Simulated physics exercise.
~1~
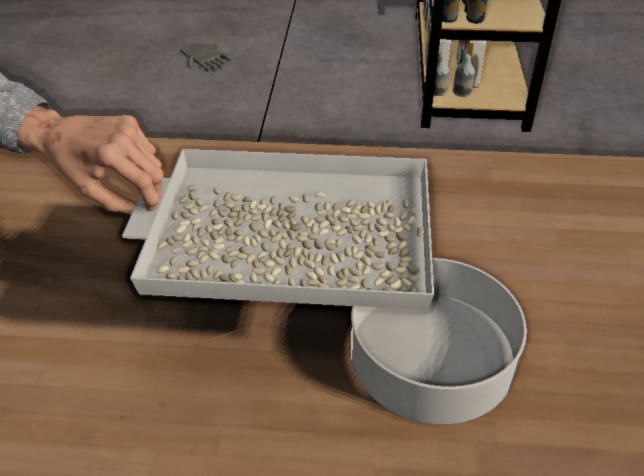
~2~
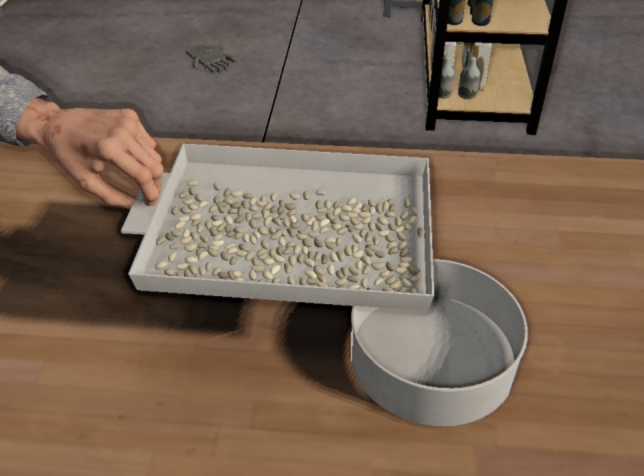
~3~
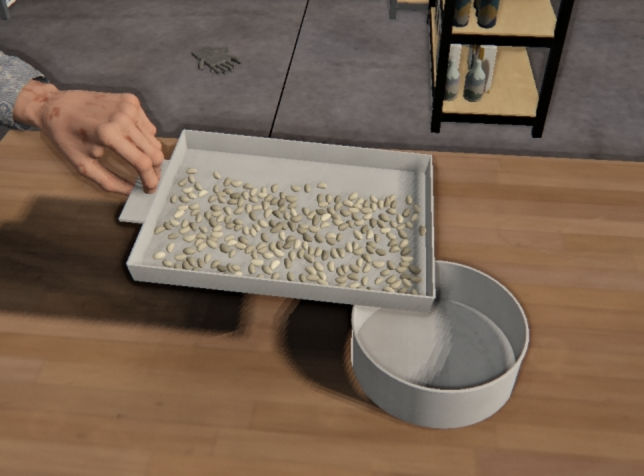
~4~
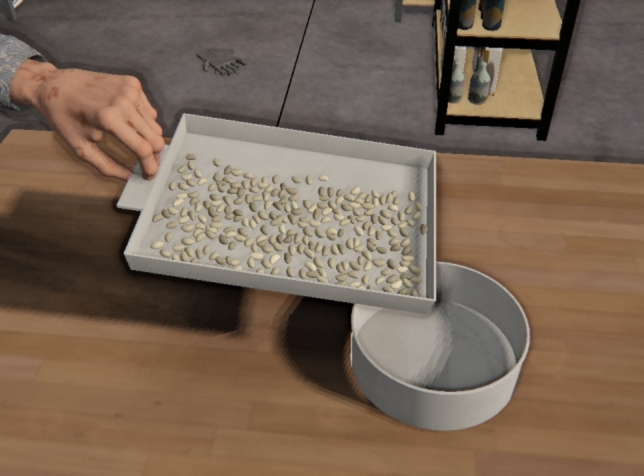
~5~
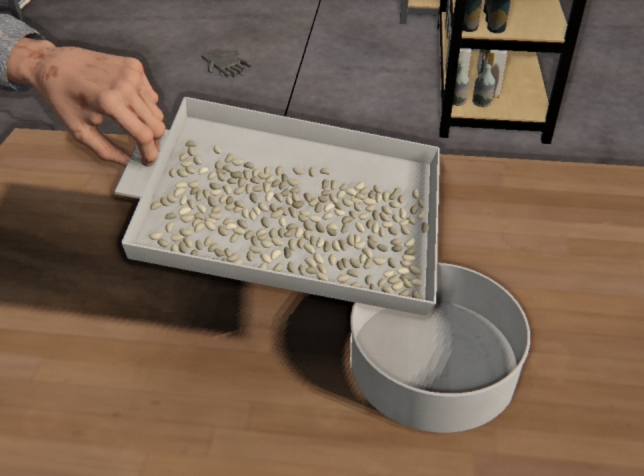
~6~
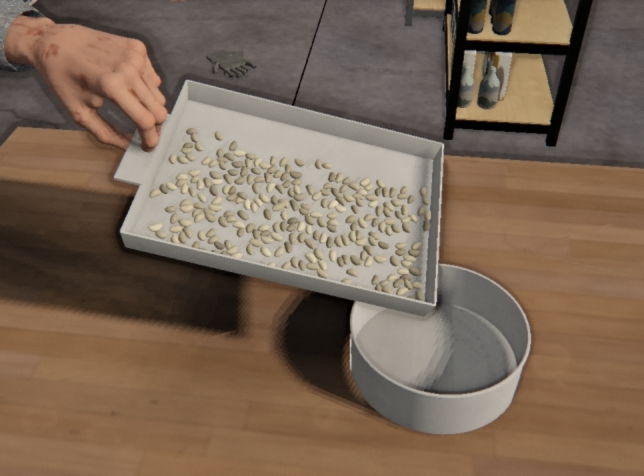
In a room with a dark grey floor, a wooden countertop is seen from above at an angle, with a black-framed shelf holding bottles behind it. A hand at the left holds the tab of a pale grey rectangular tray scattered with whitish beans, its right front corner over a round grey pot. The hand raises the tray's left side steadily, slanting it down toward the right, while the beans shift little within it and the view drifts slightly.
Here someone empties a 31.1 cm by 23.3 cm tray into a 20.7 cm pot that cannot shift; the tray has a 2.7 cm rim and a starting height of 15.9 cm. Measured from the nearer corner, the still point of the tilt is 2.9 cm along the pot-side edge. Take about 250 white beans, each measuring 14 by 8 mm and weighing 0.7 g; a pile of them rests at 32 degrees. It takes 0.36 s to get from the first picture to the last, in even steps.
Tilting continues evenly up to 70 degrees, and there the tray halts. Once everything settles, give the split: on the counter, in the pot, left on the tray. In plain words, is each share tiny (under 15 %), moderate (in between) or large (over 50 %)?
Counter: Moderate; pot: Moderate; tray: Moderate.
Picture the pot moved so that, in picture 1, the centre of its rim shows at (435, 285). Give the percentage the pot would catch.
Close to 0 in a hundred.
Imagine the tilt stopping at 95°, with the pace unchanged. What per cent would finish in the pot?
Pot share: About 60 per cent.
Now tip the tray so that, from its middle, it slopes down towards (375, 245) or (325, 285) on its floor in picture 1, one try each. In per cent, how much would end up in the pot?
Near 35 and 5 per cent, in that order.
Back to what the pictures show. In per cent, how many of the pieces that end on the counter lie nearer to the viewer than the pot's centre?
Roughly 100 percent of the spill.
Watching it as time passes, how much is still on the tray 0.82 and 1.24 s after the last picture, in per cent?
Around 100 first, about 65 after.
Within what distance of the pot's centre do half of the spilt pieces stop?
That comes to near 22 cm.
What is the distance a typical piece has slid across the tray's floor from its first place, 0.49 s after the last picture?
About 6 cm.
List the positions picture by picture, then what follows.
The first picture shows tray tilt 0 degrees, front corners at (135, 276) and (430, 292); middle of the pieces at (291, 246); pot at (438, 317).
The second picture shows tray tilt 1 degrees, front corners at (133, 272) and (430, 293); middle of the pieces at (291, 244).
The third picture shows tray tilt 4 degrees, front corners at (131, 262) and (431, 295), lowest corner right front; middle of the pieces at (291, 239).
The fourth picture shows tray tilt 8 degrees, front corners at (129, 252) and (432, 297), lowest corner right front; middle of the pieces at (291, 232).
The fifth picture shows tray tilt 12 degrees, front corners at (127, 241) and (432, 300), lowest corner right front; middle of the pieces at (292, 226).
The sixth picture shows tray tilt 16 degrees, front corners at (125, 230) and (432, 302), lowest corner right front; middle of the pieces at (293, 221); pot at (439, 323).
Then, 0.49 s after the last picture, tilt 42 degrees; the tray holds 100 %, the pot 0 %.
Then, 0.82 s after the last picture, tilt 59 degrees; the tray holds 100 %, the pot 0 %.
Then, 1.24 s after the last picture, tilt 70 degrees; the tray holds 65 %, the pot 10 %.
In the end, counter 25 %, pot 40 %, tray 35 %.
